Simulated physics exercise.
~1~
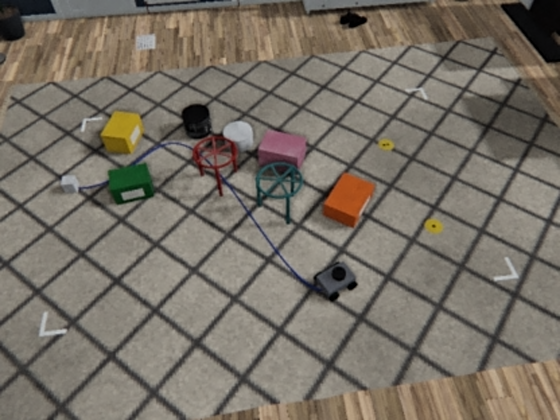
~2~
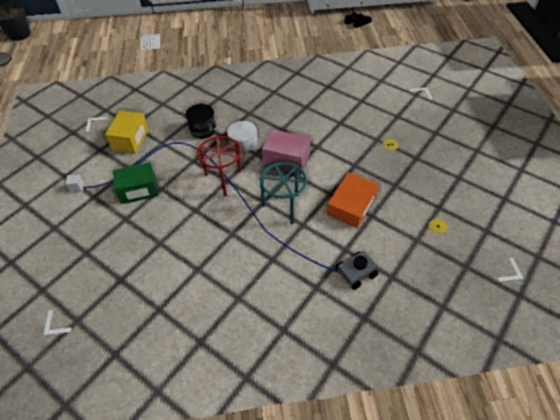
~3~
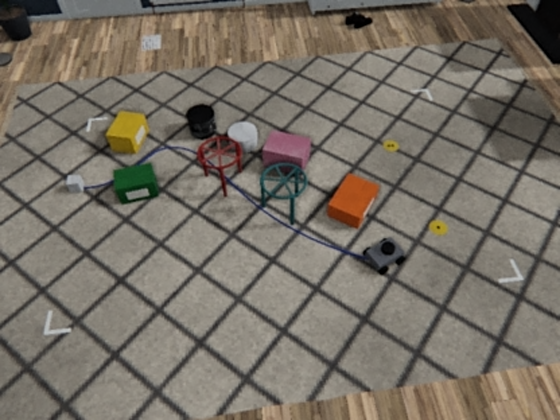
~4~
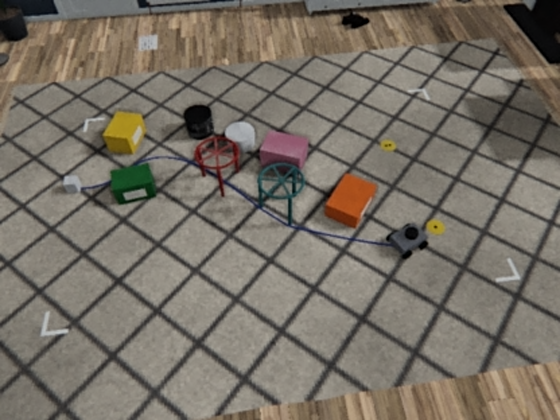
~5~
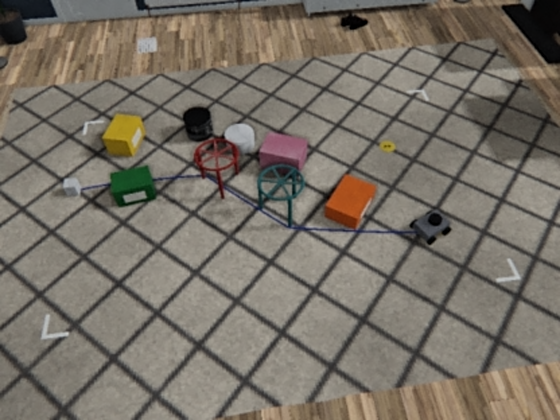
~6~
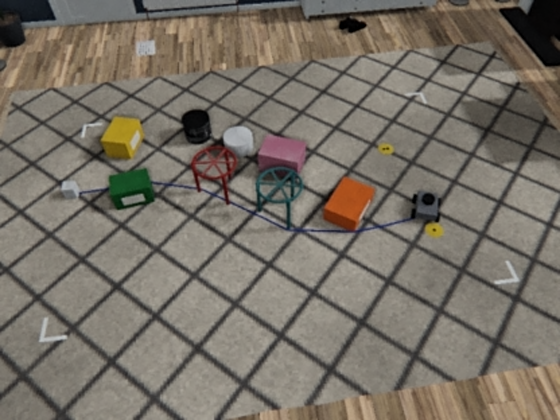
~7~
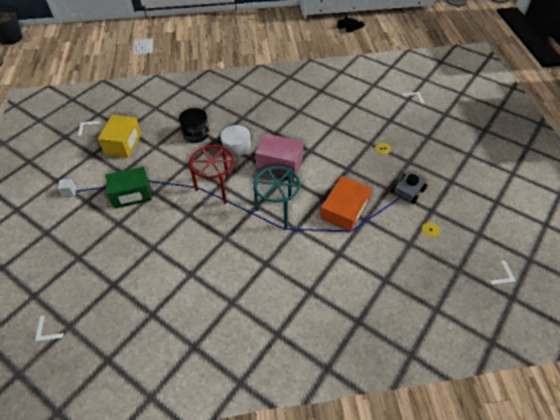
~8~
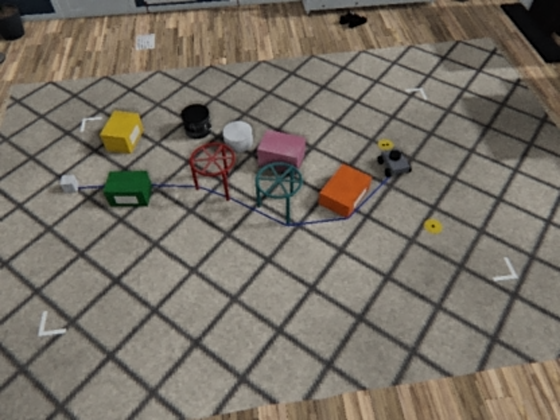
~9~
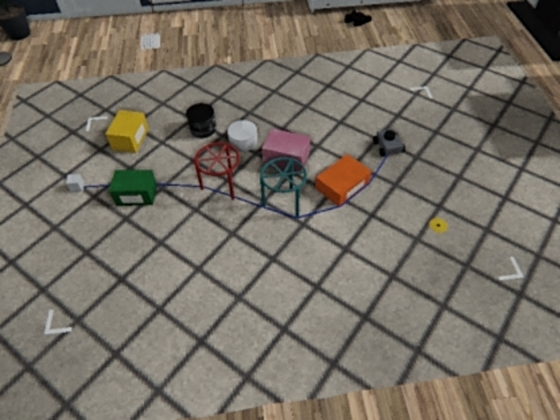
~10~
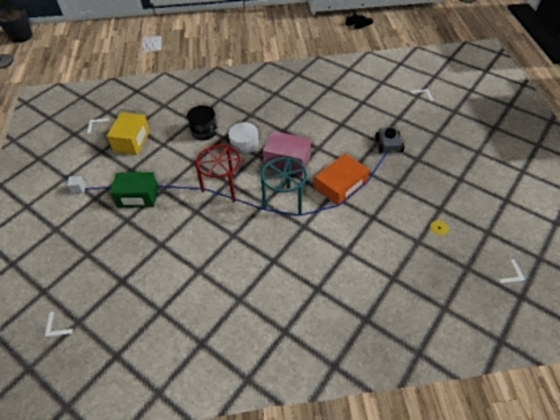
A small dark cart trailing a blue lead rolls right and upward across a grid-patterned rug to a yellow mark, then heads up and left past another, as the tightening lead drags the orange carton upward, and the cart stops beyond the carton near the upper right.
